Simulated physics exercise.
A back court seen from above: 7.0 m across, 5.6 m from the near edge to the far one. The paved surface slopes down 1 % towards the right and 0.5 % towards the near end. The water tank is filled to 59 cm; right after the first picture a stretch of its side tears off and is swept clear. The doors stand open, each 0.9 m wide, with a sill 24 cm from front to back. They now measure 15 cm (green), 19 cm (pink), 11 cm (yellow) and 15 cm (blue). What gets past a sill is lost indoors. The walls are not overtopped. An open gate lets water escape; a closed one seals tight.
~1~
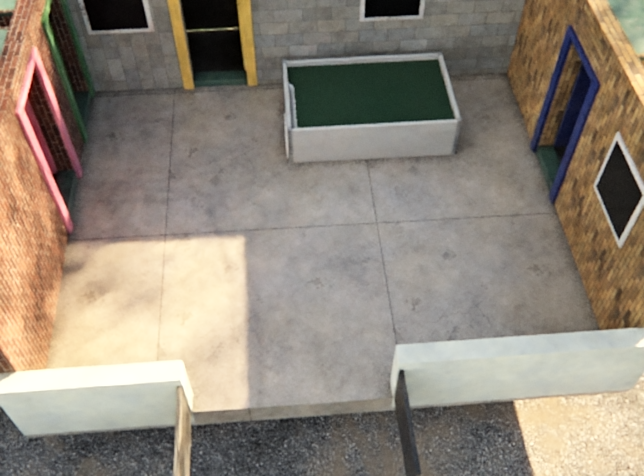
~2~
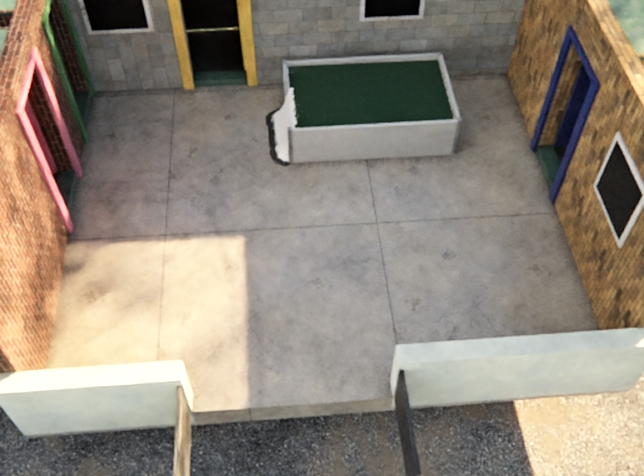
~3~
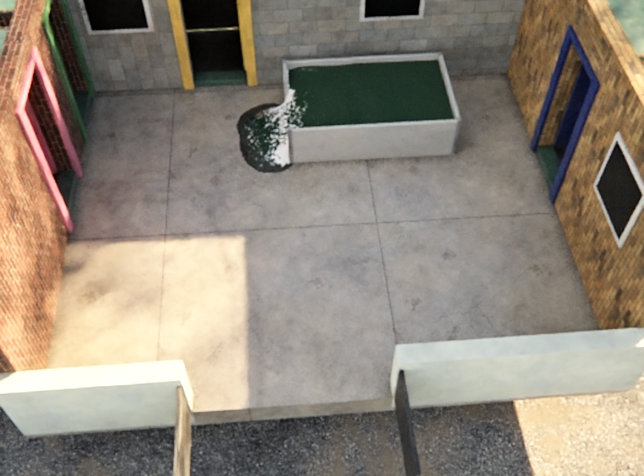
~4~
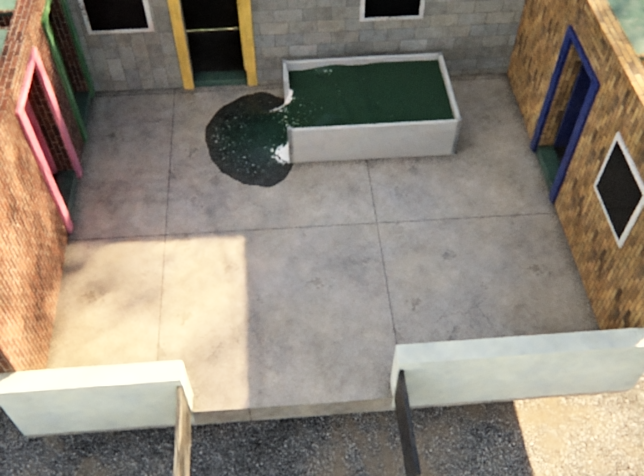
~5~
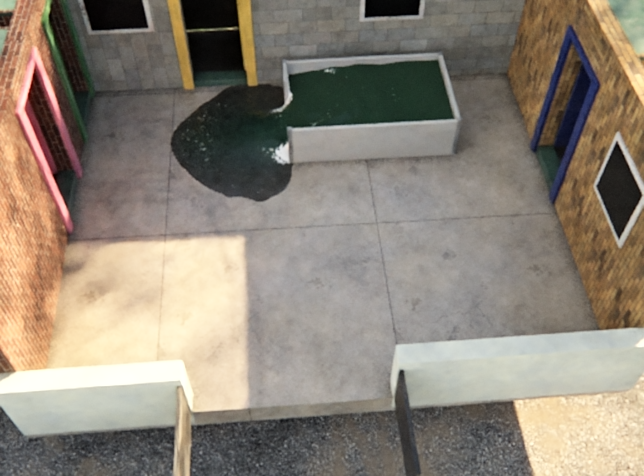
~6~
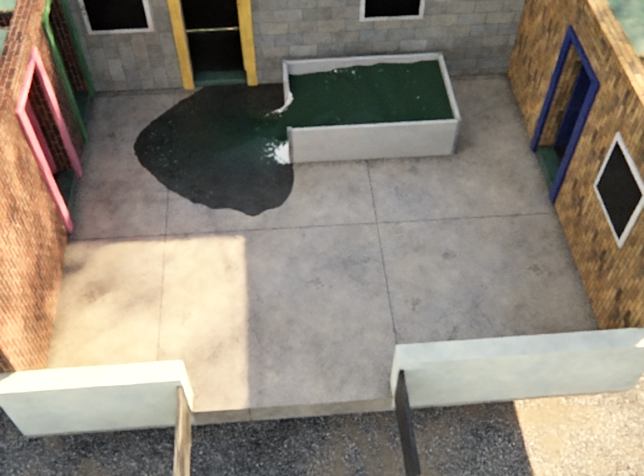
In a paved back court seen from above, the left side of a white-walled tank of dark green water breaks open, and water pours out, foaming at the gap and spreading leftward across the floor in a widening dark pool.
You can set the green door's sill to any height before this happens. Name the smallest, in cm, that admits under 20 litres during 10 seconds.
About 20 cm.
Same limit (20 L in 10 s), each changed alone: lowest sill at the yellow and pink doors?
About 6.5 cm at yellow and 15 cm at pink.
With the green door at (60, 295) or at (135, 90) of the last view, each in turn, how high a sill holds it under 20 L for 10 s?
Roughly 7.5 and 16 cm.
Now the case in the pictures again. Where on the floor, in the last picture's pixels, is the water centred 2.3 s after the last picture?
Near (247, 152).
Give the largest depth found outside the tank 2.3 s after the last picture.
Roughly 26 cm.
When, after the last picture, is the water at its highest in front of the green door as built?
At about 1.8 s.
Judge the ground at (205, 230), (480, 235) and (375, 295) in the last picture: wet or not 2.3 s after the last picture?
In that order: Wet, still dry, dry.
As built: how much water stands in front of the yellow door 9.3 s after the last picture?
Some 4.5 cm.
Then, 0.7 s after the last picture water covers 25 % of the floor, deepest (31 cm) near (282, 144); 17 cm at the green door, 0 litres in over its 15 cm sill.
Then, 2.3 s after the last picture water covers 40 % of the floor, deepest (26 cm) near (42, 403); 24 cm at the green door, 44 litres in over its 15 cm sill.
Then, 9.3 s after the last picture water covers 80 % of the floor, deepest (10 cm) near (573, 367); 5 cm at the green door, 69 litres in over its 15 cm sill.
At the green door as built, the water peaked near 27 cm, 1.7 s after the last picture.
With a sill of 18.5 cm, 32 litres would have come in within the 10 s; with 24.5 cm, 5 litres. So under 20 litres takes about 20 cm.
